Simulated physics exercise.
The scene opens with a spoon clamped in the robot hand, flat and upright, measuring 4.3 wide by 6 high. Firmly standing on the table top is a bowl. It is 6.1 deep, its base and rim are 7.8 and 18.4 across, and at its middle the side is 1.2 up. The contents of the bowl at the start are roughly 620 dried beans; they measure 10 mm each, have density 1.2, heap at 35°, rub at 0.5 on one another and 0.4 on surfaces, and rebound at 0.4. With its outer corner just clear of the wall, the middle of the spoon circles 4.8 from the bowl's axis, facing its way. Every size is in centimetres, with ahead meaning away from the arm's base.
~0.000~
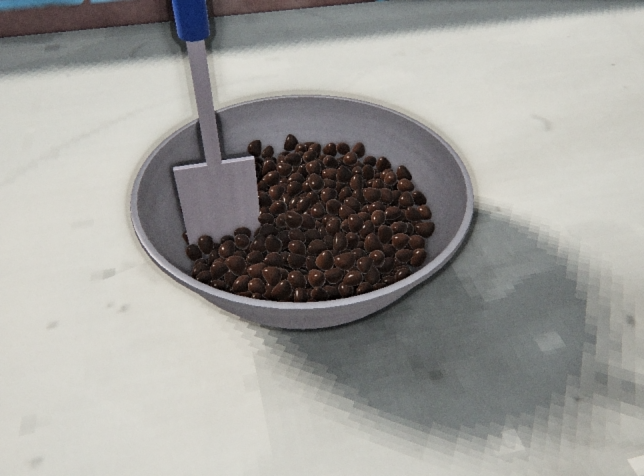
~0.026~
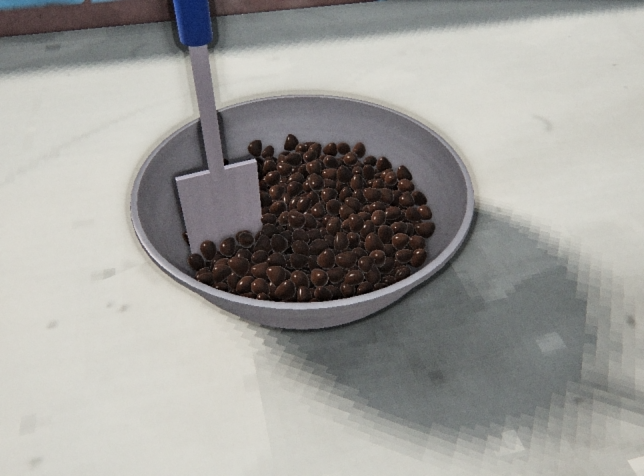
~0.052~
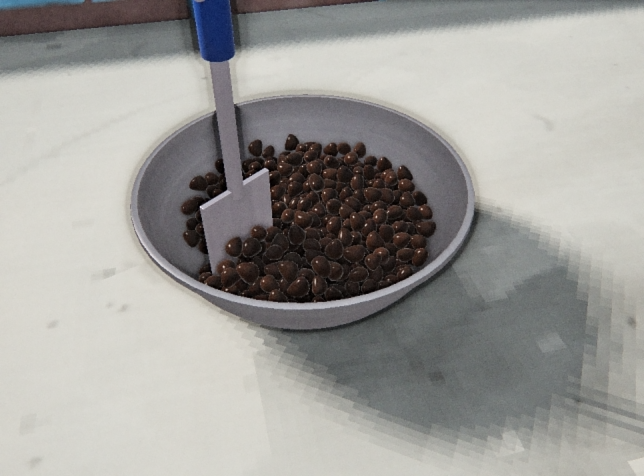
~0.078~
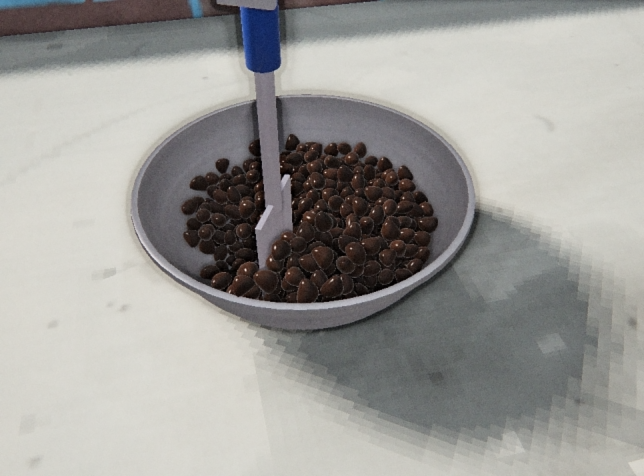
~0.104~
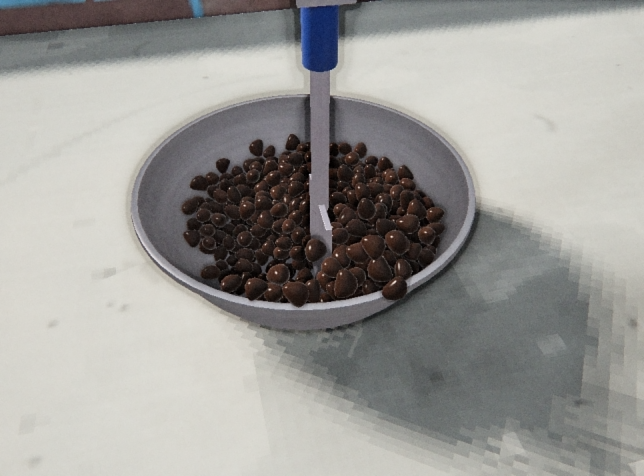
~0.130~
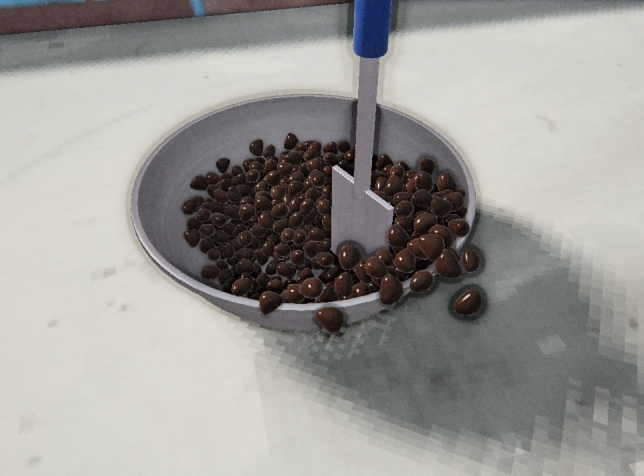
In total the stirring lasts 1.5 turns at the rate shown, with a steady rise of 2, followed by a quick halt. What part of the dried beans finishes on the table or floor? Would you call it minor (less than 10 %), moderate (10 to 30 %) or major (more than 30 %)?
I would call it major.
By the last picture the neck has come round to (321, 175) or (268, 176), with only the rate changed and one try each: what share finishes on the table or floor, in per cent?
It comes to roughly 30 per cent and then 15 per cent.
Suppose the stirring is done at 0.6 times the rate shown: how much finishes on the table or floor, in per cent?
Some 25 in a hundred.
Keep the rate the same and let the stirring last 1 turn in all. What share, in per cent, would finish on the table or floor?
Estimate: About 30 percent.
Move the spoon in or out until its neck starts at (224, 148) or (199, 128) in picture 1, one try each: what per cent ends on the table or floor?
I'd put it at around 40 and 25 percent.
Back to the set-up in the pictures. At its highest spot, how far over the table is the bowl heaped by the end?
It reaches some 5.5 cm above the table.
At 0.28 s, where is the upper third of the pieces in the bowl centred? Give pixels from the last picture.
Around pixel (253, 150).
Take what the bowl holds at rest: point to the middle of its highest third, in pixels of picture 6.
Somewhere close to (308, 235).
By 0.28 s, 277° round, highest piece 11 above the table; 490 in the bowl, 33 on the table or floor, 102 in flight or on the tool.
By 0.44 s, 78° round, highest piece 10 above the table; 413 in the bowl, 161 on the table or floor, 51 in flight or on the tool.
By 0.72 s, 180° round, highest piece 5 above the table; 393 in the bowl, 232 on the table or floor.
By 1.42 s, 180° round, highest piece 5 above the table; 393 in the bowl, 232 on the table or floor.
Final count, 393 in the bowl, 232 on the table or floor. That is 37 % on the table or floor.
